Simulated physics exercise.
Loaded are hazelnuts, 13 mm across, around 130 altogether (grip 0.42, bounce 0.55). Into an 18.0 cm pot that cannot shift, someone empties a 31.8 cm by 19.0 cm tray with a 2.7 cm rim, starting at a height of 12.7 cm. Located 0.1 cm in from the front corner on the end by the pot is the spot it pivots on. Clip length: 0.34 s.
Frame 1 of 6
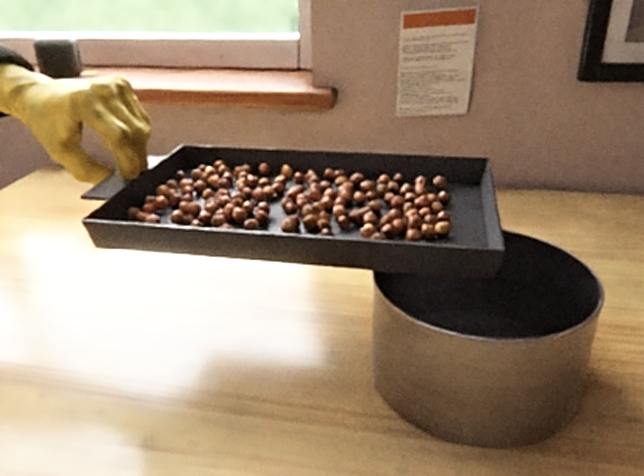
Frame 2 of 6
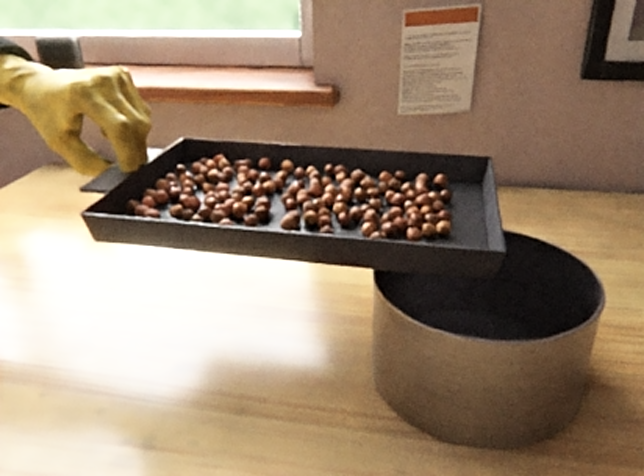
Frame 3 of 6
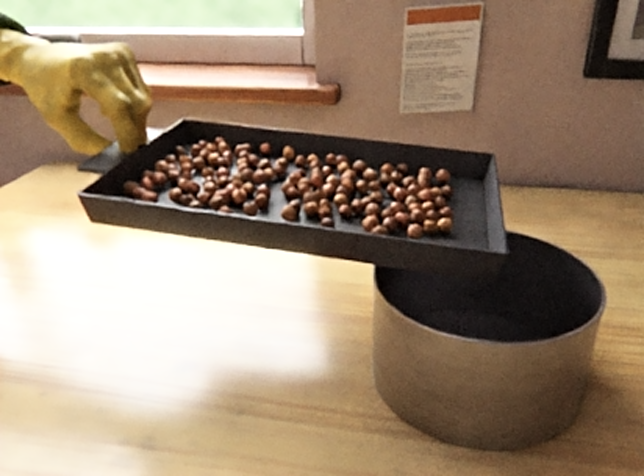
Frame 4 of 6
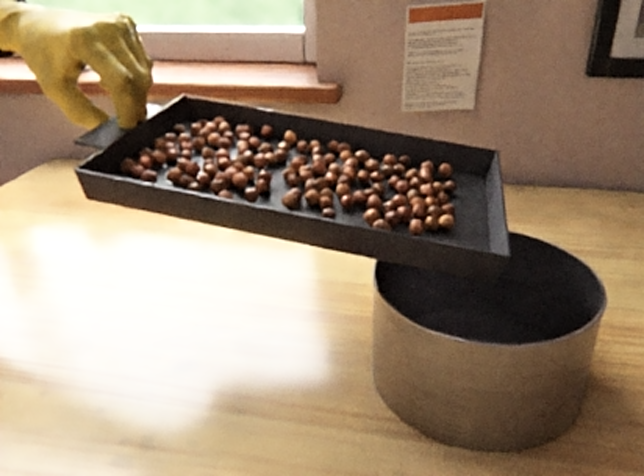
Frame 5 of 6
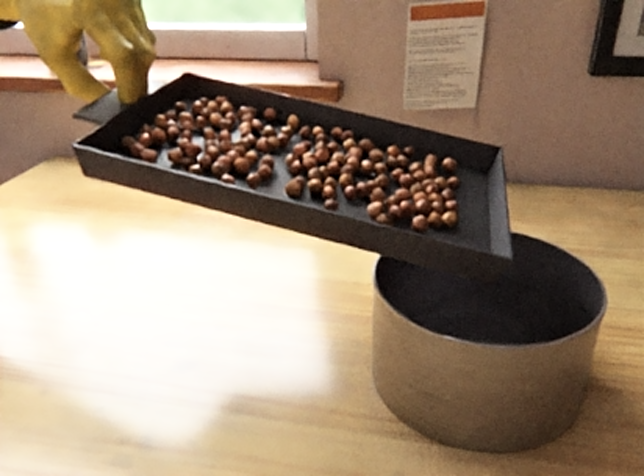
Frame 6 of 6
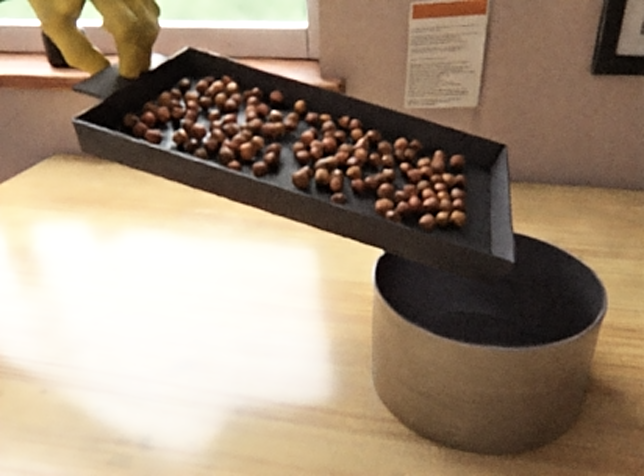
On a wooden table by a window, a yellow-gloved hand raising the left end of a dark tray of hazelnuts beside a round pot.
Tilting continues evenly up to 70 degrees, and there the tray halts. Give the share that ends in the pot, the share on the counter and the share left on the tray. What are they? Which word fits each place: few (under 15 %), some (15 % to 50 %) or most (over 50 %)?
Pot gets few; counter gets few; left on the tray gets most.
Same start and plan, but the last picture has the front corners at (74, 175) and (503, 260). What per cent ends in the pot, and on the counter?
Pot 0, counter 5.
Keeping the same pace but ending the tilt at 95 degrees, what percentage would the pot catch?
I'd put it at close to 60 per cent.
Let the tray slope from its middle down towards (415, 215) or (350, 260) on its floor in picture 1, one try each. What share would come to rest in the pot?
Near 0 and 0 per cent, in that order.
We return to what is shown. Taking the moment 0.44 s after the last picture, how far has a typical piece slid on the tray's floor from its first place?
It has moved some 12 cm from its start.
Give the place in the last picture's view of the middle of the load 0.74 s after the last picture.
Close to pixel (489, 176).
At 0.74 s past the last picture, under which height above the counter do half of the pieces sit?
The halfway mark is near 18 cm.
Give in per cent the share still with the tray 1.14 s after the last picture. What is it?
It works out to near 95 per cent of the load.
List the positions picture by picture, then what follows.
In the first picture, tray tilt 0 degrees, front corners at (89, 218) and (497, 246); middle of the pieces at (303, 200); pot at (483, 274).
In the second picture, tray tilt 1 degrees, front corners at (88, 211) and (498, 248); middle of the pieces at (304, 196).
In the third picture, tray tilt 4 degrees, front corners at (86, 192) and (500, 249), lowest corner right front; middle of the pieces at (304, 185).
In the fourth picture, tray tilt 8 degrees, front corners at (83, 168) and (503, 251), lowest corner right front; middle of the pieces at (306, 172).
In the fifth picture, tray tilt 12 degrees, front corners at (82, 144) and (505, 254), lowest corner right front; middle of the pieces at (309, 159).
In the sixth picture, tray tilt 16 degrees, front corners at (82, 119) and (508, 256), lowest corner right front; middle of the pieces at (316, 148); pot at (485, 277).
Then, 0.44 s after the last picture, tilt 42 degrees; the tray holds 100 %, the pot 0 %.
Then, 0.74 s after the last picture, tilt 59 degrees; the tray holds 95 %, the pot 0 %.
Then, 1.14 s after the last picture, tilt 70 degrees; the tray holds 95 %, the pot 5 %.
In the end, pot 10 %, counter 0 %, tray 90 %.
